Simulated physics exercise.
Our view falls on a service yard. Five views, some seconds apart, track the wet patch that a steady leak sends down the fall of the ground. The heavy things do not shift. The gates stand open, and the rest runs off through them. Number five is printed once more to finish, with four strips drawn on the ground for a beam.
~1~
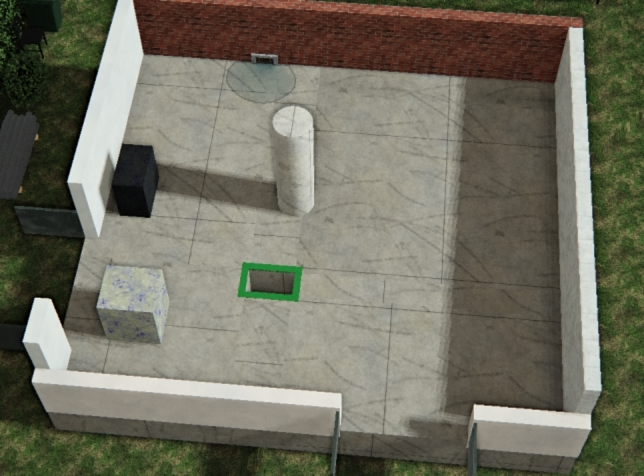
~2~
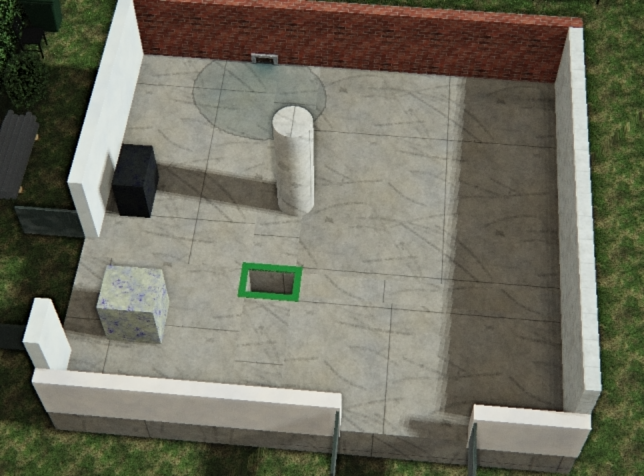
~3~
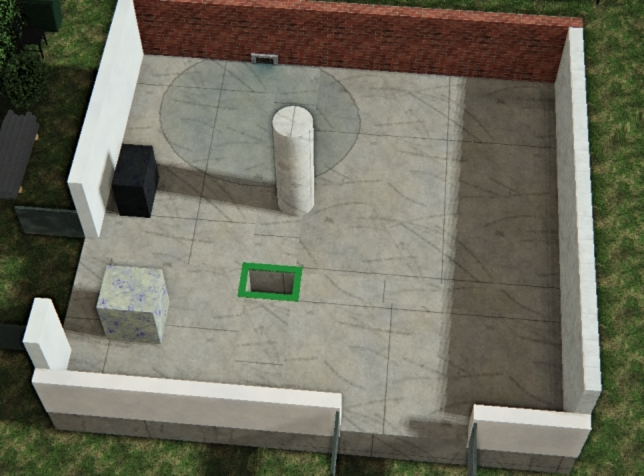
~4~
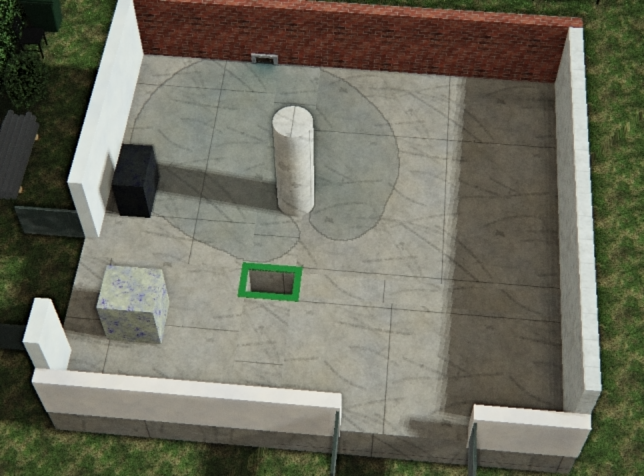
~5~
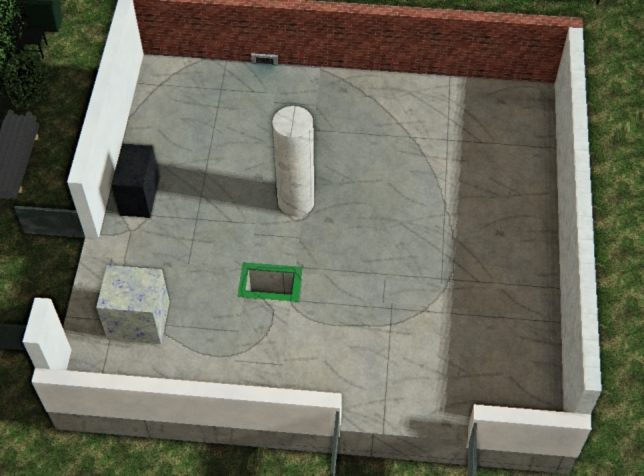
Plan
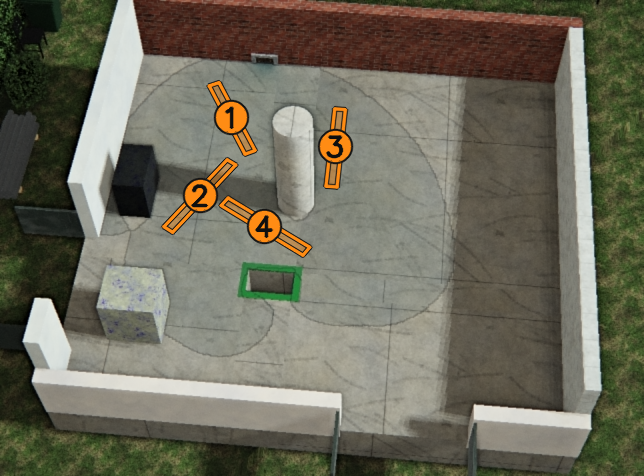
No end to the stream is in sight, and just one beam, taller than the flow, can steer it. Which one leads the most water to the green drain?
I would pick spot 3.
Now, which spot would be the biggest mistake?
4.
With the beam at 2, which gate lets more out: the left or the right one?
The right one.
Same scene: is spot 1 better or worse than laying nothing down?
Spot 1 is worse.
On the marked copy, 1 from (214, 84) to (250, 152); 2 from (168, 229) to (231, 162); 3 from (331, 186) to (340, 109); 4 from (224, 201) to (306, 251).
With 1, about 14 % of the stream runs into the green drain, about 81 % out by the gates.
With 2, about 14 % of the stream runs into the green drain, about 81 % out by the gates.
With 3, about 24 % of the stream runs into the green drain, about 69 % out by the gates.
With 4, about 7 % of the stream runs into the green drain, about 89 % out by the gates.
